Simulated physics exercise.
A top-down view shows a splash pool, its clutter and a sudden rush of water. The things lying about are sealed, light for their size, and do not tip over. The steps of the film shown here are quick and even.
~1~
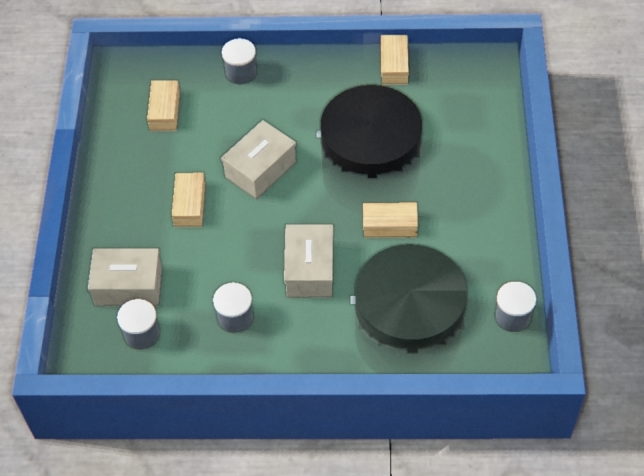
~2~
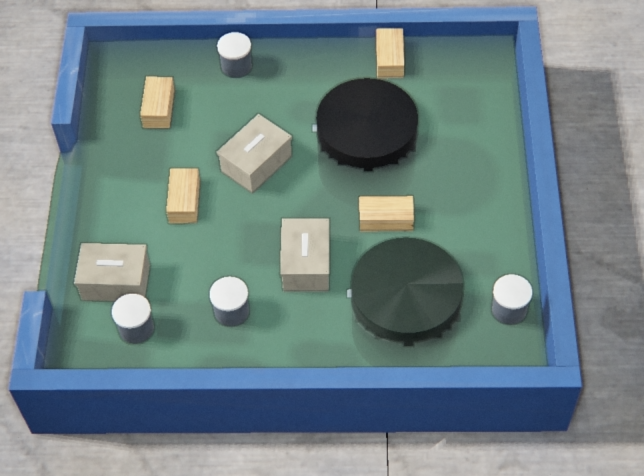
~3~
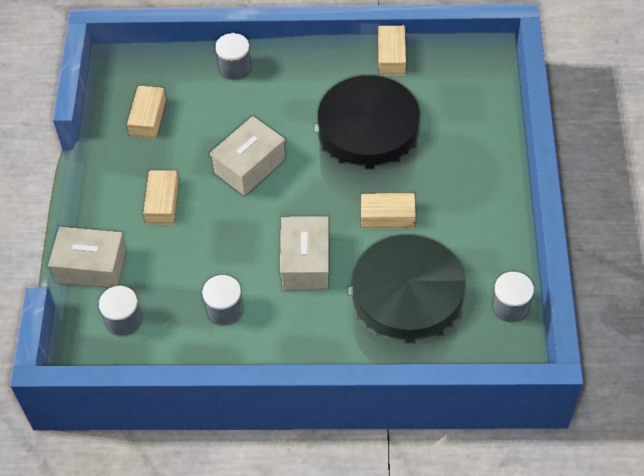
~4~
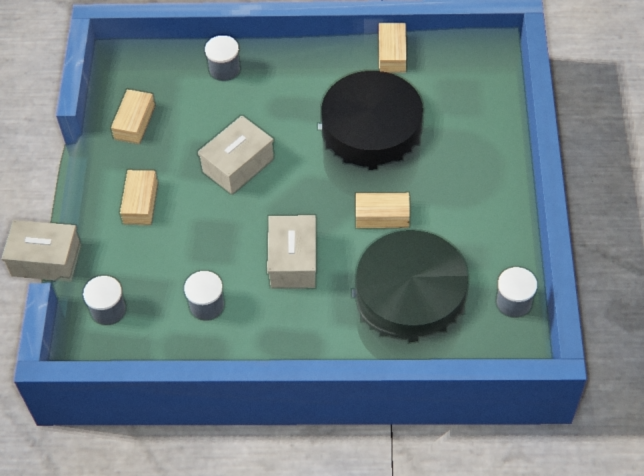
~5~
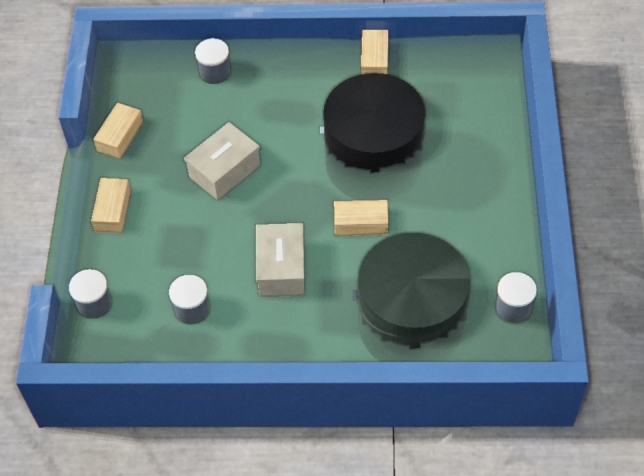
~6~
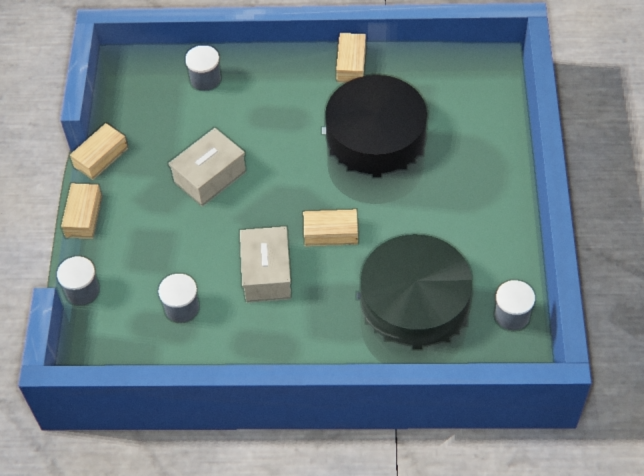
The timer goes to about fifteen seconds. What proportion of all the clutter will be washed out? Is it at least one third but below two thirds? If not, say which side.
I expect the portion to fall at two thirds or beyond.
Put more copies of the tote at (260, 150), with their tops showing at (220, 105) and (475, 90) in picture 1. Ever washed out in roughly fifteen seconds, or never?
Taking them in the order asked, the first is removed while the second is not removed.
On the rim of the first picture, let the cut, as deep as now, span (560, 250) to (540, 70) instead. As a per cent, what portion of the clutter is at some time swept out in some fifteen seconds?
It comes to about 60 per cent.
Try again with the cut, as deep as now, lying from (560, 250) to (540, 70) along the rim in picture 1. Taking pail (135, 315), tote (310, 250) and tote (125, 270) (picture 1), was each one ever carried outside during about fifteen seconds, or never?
Lab note - object 1: Retained; object 2: Escaped; object 3: Retained.
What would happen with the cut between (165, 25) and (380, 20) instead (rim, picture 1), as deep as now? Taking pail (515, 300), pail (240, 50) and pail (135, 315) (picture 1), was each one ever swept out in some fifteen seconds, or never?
Okay, so: Never exits for the first, makes it outside for the second, never exits for the third.
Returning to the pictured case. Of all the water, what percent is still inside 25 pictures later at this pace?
By my count, 44 per cent.
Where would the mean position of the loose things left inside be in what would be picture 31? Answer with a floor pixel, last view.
On the floor of the last picture, roughly (269, 279).
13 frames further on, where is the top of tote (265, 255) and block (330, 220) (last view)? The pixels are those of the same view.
My guess is close to (115, 258), then close to (207, 275).
A moment on, 4 of 11 are out; 7 afloat.
Next, 6 of 11 are out; 5 afloat.
Later, 8 of 11 are out; 3 afloat.
In the end, 8 of 11 are out; 3 afloat.
